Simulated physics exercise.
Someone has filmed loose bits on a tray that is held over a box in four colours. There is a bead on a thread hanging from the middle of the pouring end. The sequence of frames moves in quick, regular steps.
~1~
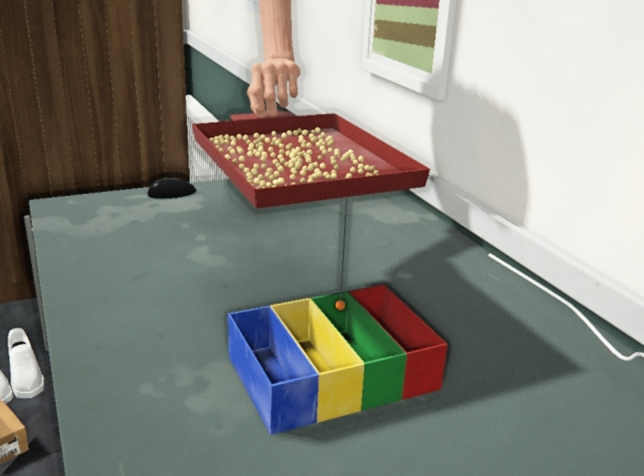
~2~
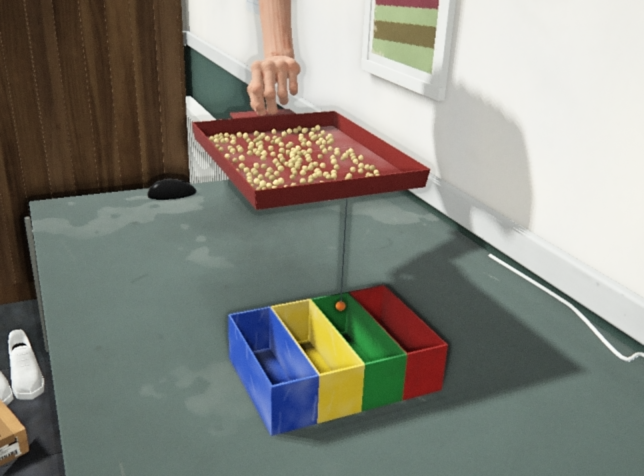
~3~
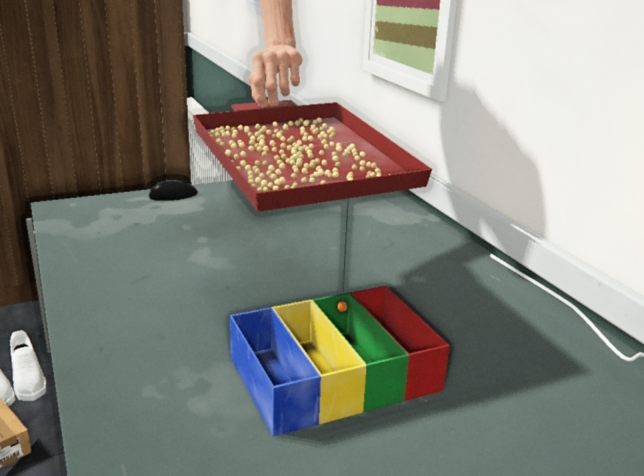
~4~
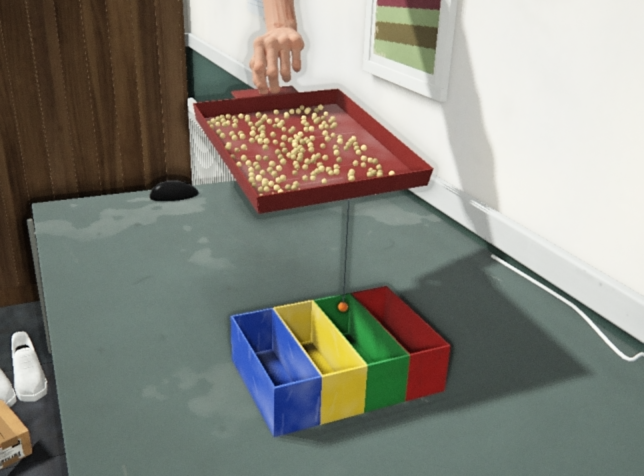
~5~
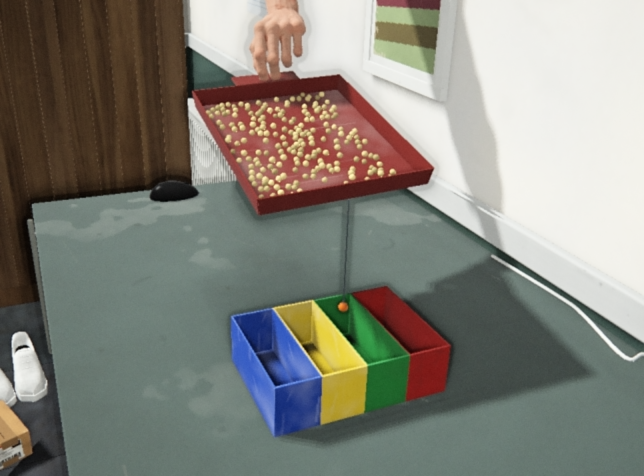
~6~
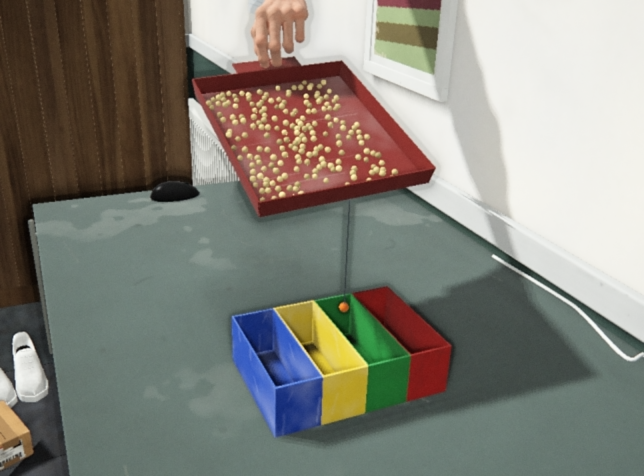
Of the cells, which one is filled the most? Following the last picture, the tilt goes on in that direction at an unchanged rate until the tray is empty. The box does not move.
The blue cell is filled the most.
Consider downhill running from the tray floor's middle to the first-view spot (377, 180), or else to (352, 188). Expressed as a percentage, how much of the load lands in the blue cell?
Around 0 per cent first, around 0 per cent next.
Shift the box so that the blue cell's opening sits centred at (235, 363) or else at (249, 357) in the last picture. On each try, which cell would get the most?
Try 1 - that yellow cell; try 2 - yellow.
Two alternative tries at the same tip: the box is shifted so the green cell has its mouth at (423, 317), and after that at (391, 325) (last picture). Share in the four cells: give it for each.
The first comes to 30 percent and the second to 60 percent.
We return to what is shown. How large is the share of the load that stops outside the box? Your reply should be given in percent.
Somewhere around 10 in a hundred.
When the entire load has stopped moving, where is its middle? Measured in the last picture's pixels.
About (303, 398).
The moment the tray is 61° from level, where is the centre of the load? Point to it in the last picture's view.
I'd mark the middle close to (306, 197).
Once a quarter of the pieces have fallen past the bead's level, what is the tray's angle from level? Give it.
Somewhere around 110 degrees.
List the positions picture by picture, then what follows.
The first frame shows corners of the pouring end at (257, 188) and (427, 168), level; middle of the load at (298, 159), soya beans; bead on its thread at (340, 305); blue cell at (294, 400); yellow cell at (340, 388); green cell at (384, 377); red cell at (425, 367).
The second frame shows corners of the pouring end at (257, 189) and (427, 169), level; middle of the load at (298, 158).
The third frame shows corners of the pouring end at (258, 192) and (429, 168), tipped barely, lowest at the left corner; middle of the load at (299, 154).
The fourth frame shows corners of the pouring end at (259, 195) and (430, 168), tipped a little, lowest at the left corner; middle of the load at (300, 148).
The fifth frame shows corners of the pouring end at (259, 197) and (431, 167), tipped a little, lowest at the left corner; middle of the load at (301, 141).
The sixth frame shows corners of the pouring end at (260, 200) and (432, 167), tipped clearly, lowest at the left corner; middle of the load at (302, 137); blue cell at (299, 402); yellow cell at (344, 390); green cell at (388, 379); red cell at (429, 369).
Soon after the last picture, tray tipped steeply; nearly all on the tray; a small part falling or outside the box.
A little later, tray tipped right over; nearly all on the tray; a stray few in the blue cell; a stray few in the yellow cell; a small part falling or outside the box.
Later still, tray tipped past a quarter turn; about half in the blue cell; about a third in the yellow cell; a small part in the green cell; a small part falling or outside the box.
At rest, tray tipped past a quarter turn; about half in the blue cell; about a third in the yellow cell; a small part in the green cell; none in the red cell; a small part outside the box.
